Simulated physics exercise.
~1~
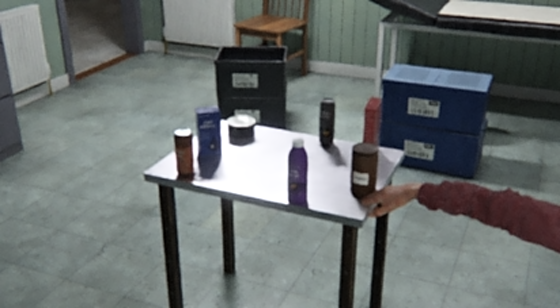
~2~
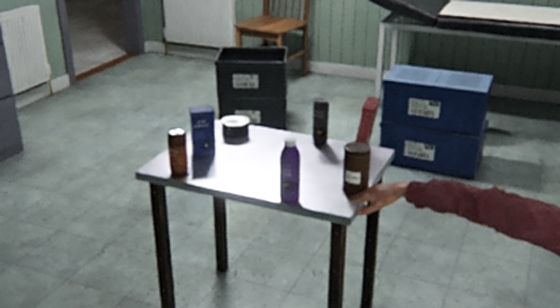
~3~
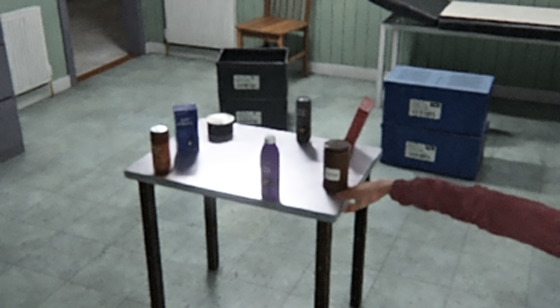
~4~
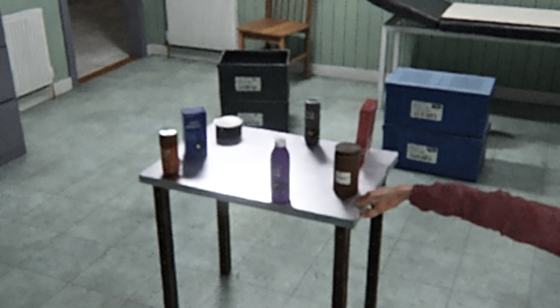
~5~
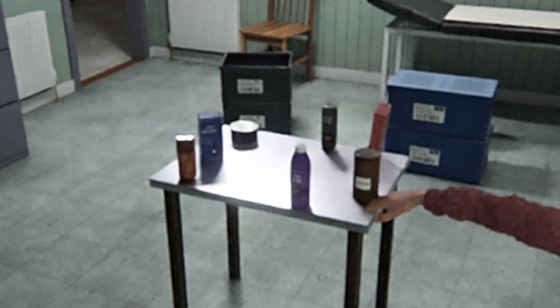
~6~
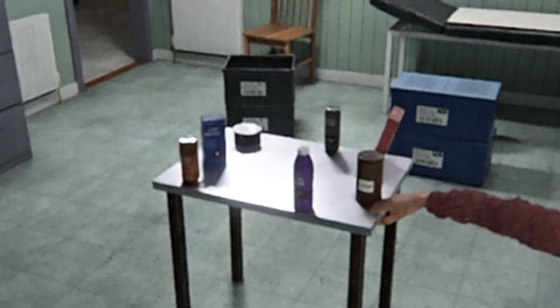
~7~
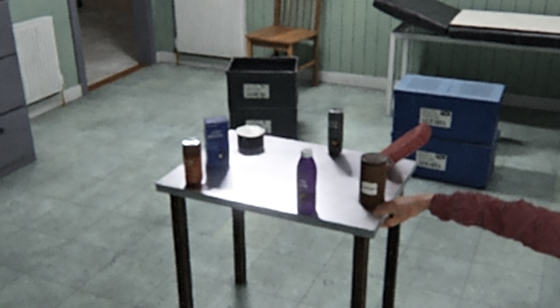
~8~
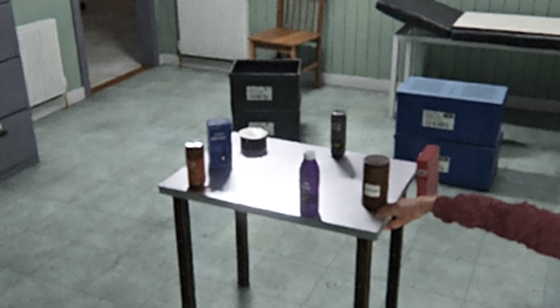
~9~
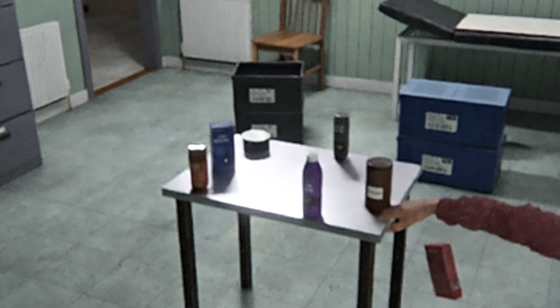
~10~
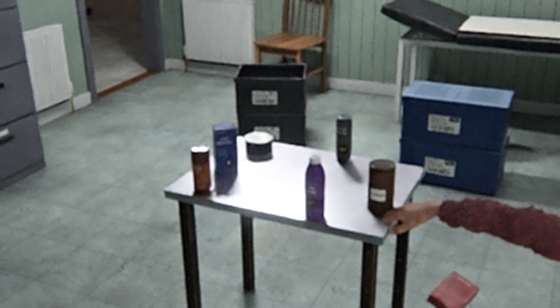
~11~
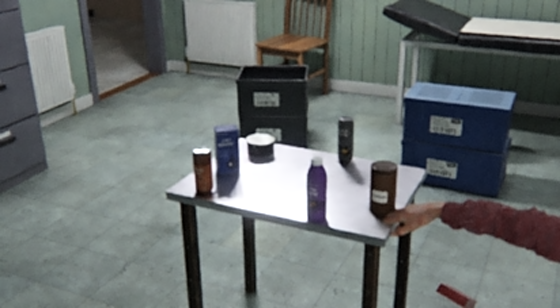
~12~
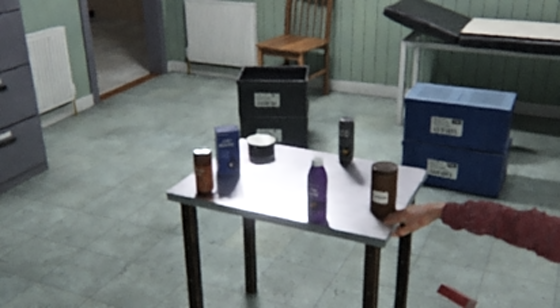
Tiled room with green walls, a hand shifting a small table left then right, a red packet toppling off onto the floor.
